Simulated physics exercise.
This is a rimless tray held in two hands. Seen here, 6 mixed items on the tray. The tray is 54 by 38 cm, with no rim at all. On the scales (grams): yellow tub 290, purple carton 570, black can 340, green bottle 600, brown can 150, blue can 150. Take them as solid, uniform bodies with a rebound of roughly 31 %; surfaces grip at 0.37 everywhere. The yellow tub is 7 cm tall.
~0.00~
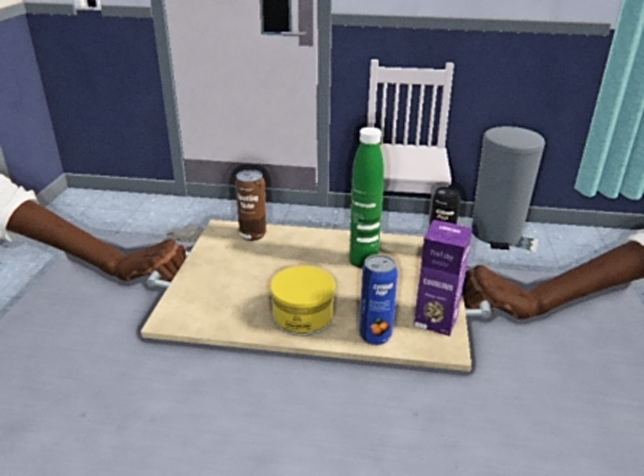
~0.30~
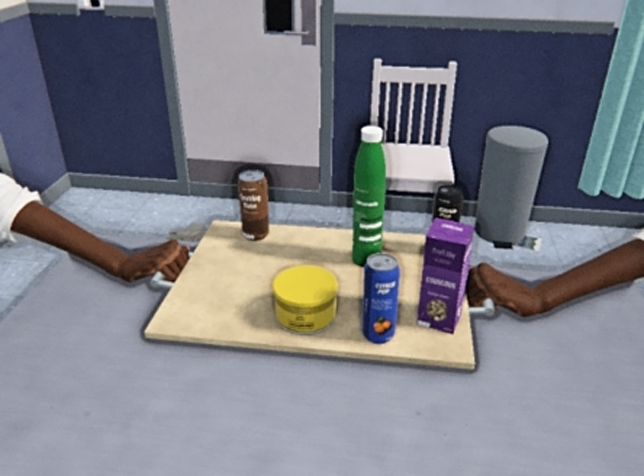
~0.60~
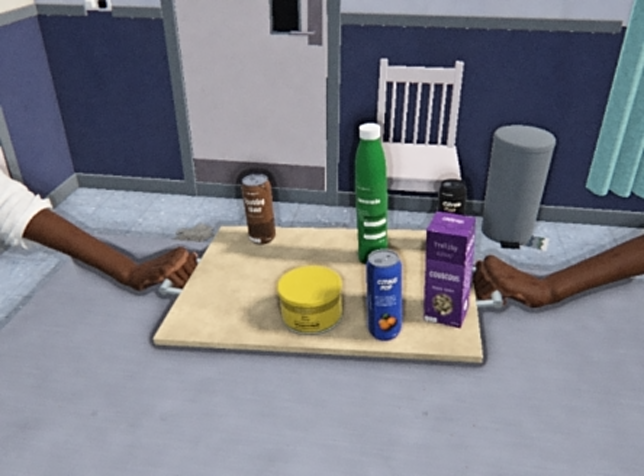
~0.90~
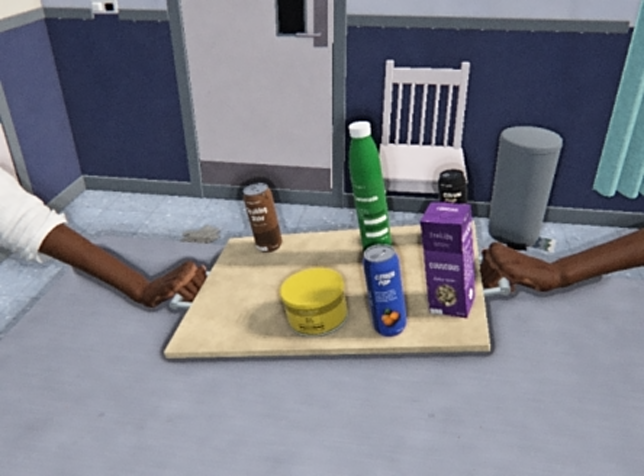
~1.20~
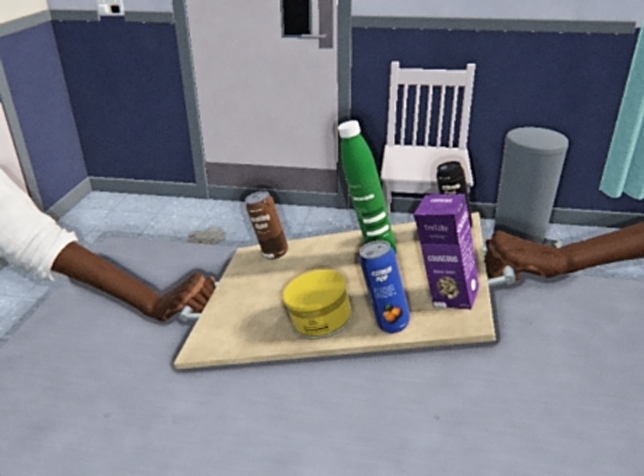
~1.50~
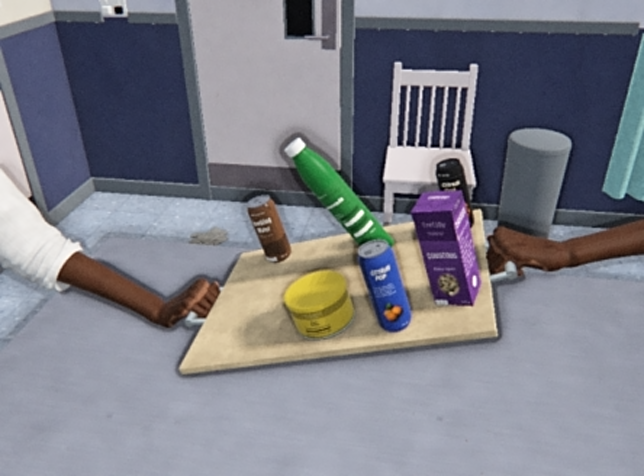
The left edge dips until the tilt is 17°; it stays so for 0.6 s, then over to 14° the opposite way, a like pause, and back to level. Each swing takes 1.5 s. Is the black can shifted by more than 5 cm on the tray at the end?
The black can holds its spot.
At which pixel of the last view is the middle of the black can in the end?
At about (469, 227).
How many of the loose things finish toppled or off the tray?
That comes to 1.
By 1.80 s, tilt 17°, left edge down; green bottle on its side.
By 2.60 s, tilt 13°, left edge down; green bottle now off the tray.
By 3.30 s, tilt 10°, right edge down.
By 4.70 s, tilt 12°, right edge down.
When it is over (6.2 s), off the tray, green bottle; the other 5 within 5 cm of the start. End places, in pixels of the last picture, black can near (469, 227).
